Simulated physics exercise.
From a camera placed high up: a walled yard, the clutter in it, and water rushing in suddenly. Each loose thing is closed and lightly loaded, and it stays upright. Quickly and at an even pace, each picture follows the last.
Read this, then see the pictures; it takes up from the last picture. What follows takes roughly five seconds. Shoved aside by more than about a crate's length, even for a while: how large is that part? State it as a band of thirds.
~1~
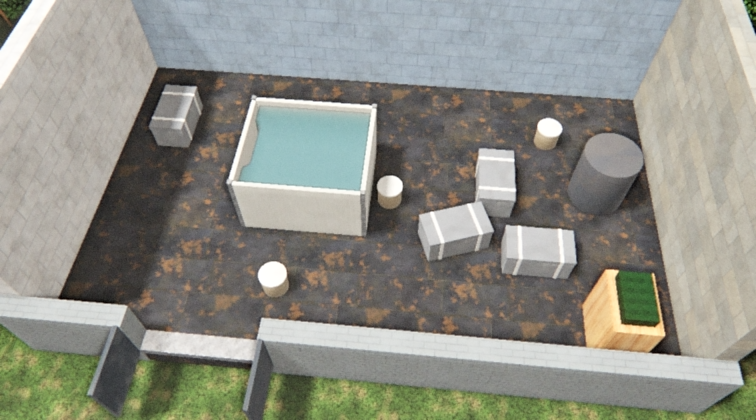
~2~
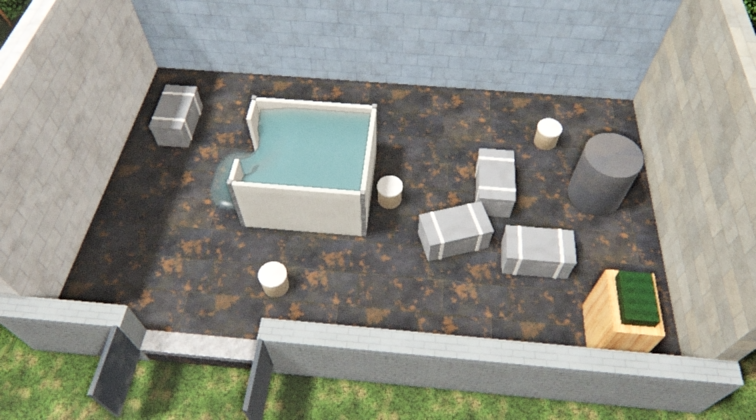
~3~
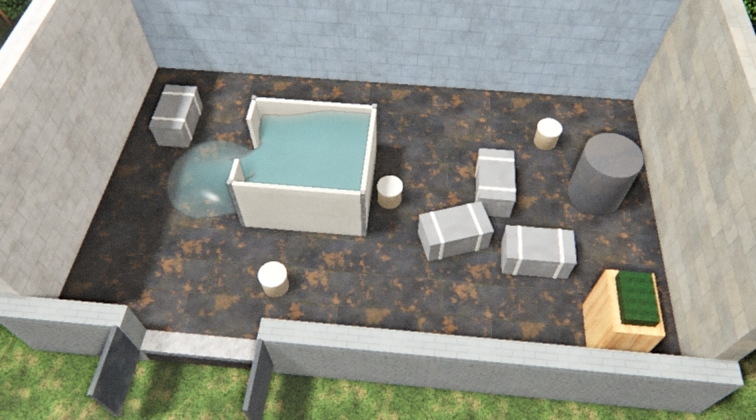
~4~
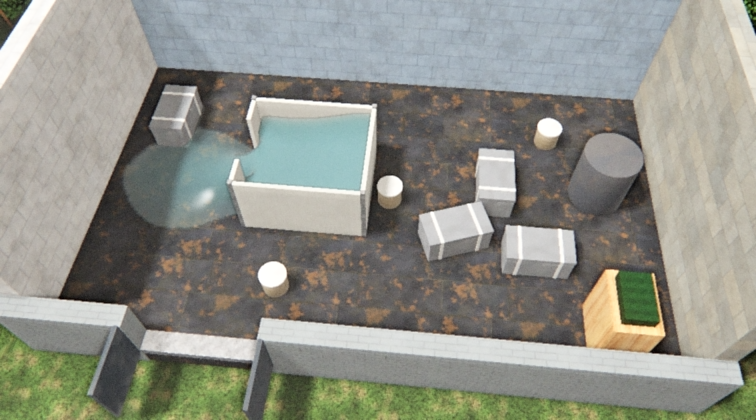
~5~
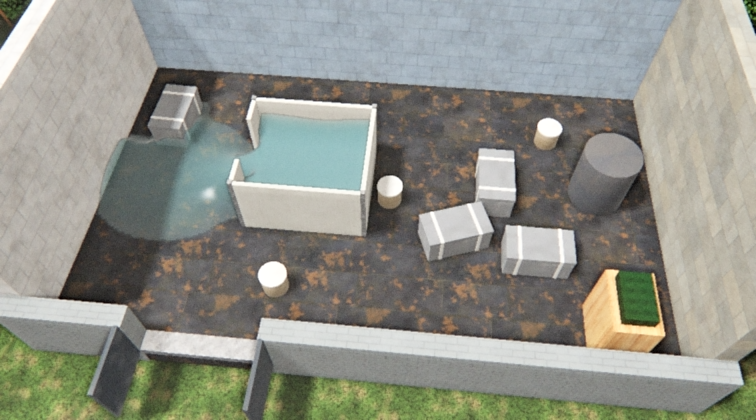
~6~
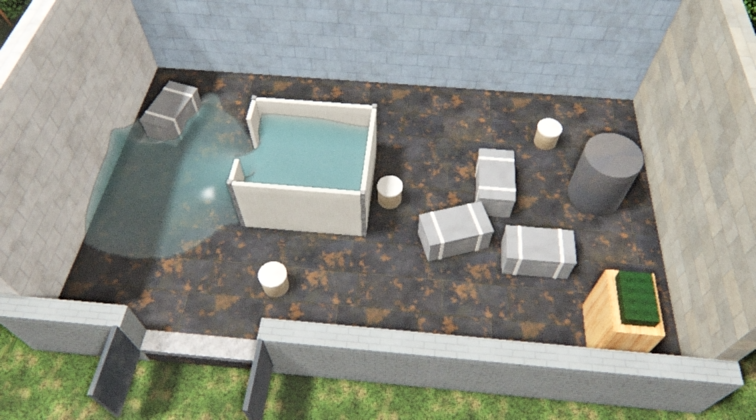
So the part that moves far is short of the one-third mark.
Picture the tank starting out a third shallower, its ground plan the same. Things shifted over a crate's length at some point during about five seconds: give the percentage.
I'd say somewhere about 30 percent.
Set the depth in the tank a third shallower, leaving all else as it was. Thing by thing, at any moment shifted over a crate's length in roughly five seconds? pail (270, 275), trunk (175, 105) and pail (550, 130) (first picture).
Going through them in turn, I'd say got there, then got there, then never got there.
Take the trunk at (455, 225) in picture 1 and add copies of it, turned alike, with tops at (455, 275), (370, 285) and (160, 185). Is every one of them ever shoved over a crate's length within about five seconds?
In sequence: Hardly budges; hardly budges; knocked well away.
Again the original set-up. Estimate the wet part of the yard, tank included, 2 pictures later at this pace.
I'd estimate around 25 percent.
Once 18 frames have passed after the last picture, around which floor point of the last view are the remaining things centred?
Mean position: About (433, 194).
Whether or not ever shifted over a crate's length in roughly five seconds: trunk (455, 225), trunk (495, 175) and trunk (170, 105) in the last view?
Per object, same order: Less than that / less than that / the full distance.
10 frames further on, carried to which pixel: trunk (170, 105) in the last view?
It should end up around (166, 65).
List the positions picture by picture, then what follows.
The first picture shows a trunk at (173, 106), on the bottom; a pail at (390, 186), on the bottom; 0 of 7 have shifted.
The second picture shows a trunk at (173, 106) rests on the ground; a pail at (390, 186), on the bottom; 0 of 7 have shifted.
The third picture shows a trunk at (173, 106) rests on the ground; a pail at (390, 186), on the bottom; 0 of 7 have shifted.
The fourth picture shows a trunk at (173, 106), on the bottom; a pail at (390, 186) rests on the ground; 0 of 7 have shifted.
The fifth picture shows a trunk at (173, 106), on the bottom; a pail at (390, 186), on the bottom; 0 of 7 have shifted.
The sixth picture shows a trunk at (169, 104) rests on the ground, close to its start; a pail at (390, 186) rests on the ground; 1 of 7 have shifted.
A moment on, 0 of 7 are well off their spots; 0 afloat.
Next, 1 of 7 are well off their spots; 1 afloat.
Later, 2 of 7 are well off their spots; 0 afloat.
In the end, 2 of 7 are well off their spots, and 2 have been at some point; 1 afloat.
